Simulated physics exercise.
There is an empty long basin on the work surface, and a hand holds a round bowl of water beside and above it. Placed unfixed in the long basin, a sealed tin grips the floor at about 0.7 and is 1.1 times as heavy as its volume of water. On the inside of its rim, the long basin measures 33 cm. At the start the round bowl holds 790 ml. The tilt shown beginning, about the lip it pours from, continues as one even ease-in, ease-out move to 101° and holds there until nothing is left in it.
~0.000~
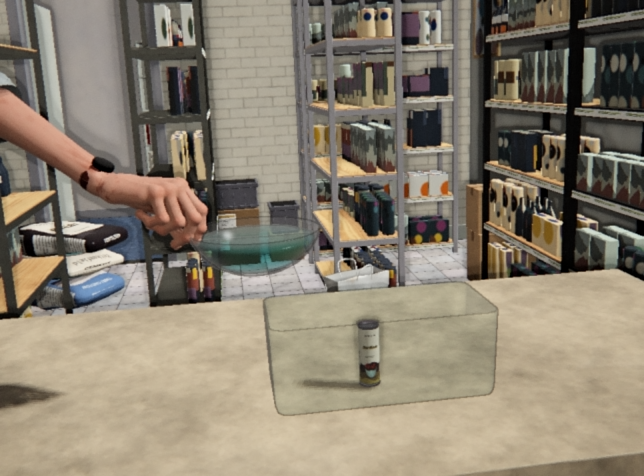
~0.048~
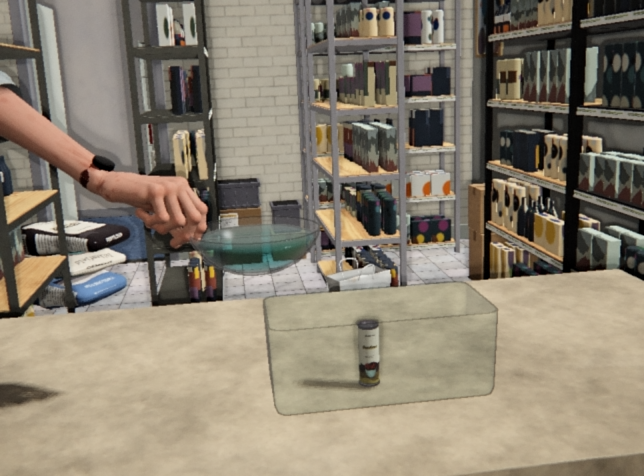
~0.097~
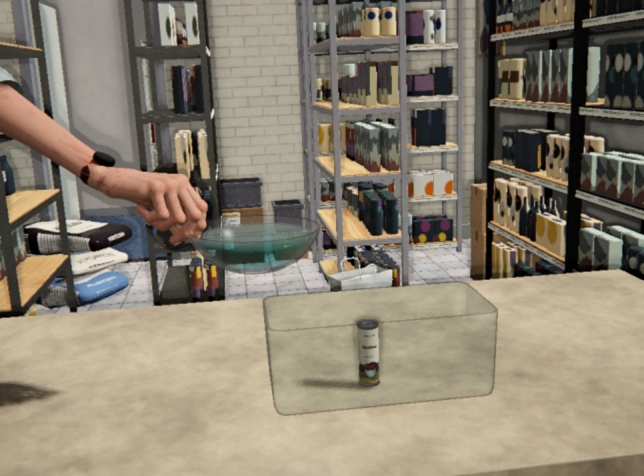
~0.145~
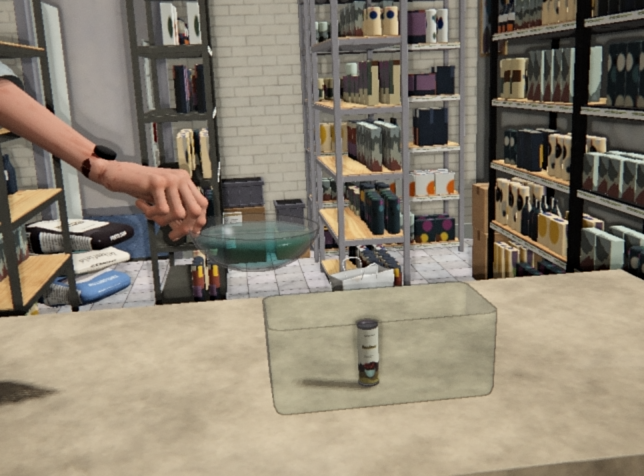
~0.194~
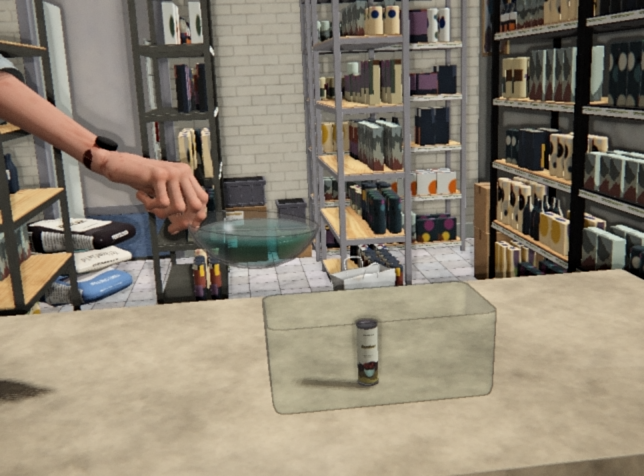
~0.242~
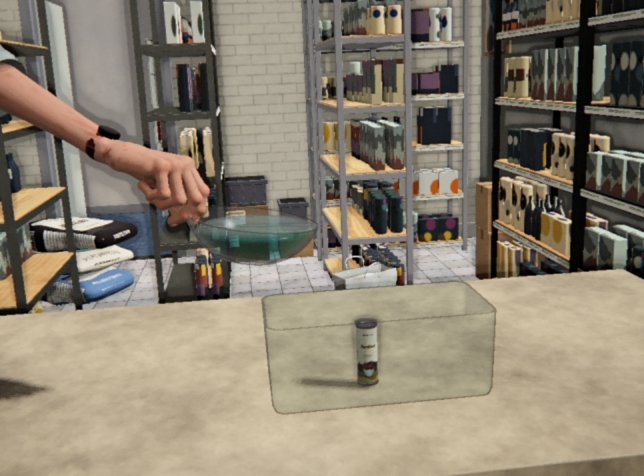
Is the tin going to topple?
No - it does not tip.
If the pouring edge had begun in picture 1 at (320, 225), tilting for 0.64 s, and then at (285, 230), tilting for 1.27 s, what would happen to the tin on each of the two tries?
In the first try it comes down; in the second it remains standing.
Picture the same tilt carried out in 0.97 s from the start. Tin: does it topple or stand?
Then the tin does not tip.
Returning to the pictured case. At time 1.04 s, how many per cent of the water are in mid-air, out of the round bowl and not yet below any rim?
Near 5 percent.
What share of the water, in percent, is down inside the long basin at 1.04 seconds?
Near 96 in a hundred.
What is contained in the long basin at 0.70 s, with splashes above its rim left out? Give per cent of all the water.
I reckon close to 20 percent of it.
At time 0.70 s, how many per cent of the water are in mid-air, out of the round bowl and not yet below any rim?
Roughly 46 percent.
After 0.70 s the tilt is 59° and 33 per cent is still to pour; the tin stands where it began.
After 1.04 s the tilt is 93° and 0 per cent is still to pour; the tin stands where it began.
After 1.39 s the tilt is 101° and 0 per cent is still to pour; the tin stands where it began.
After 1.77 s the tilt is 101° and 0 per cent is still to pour; the tin stands where it began.
In the end the tin stands where it began.
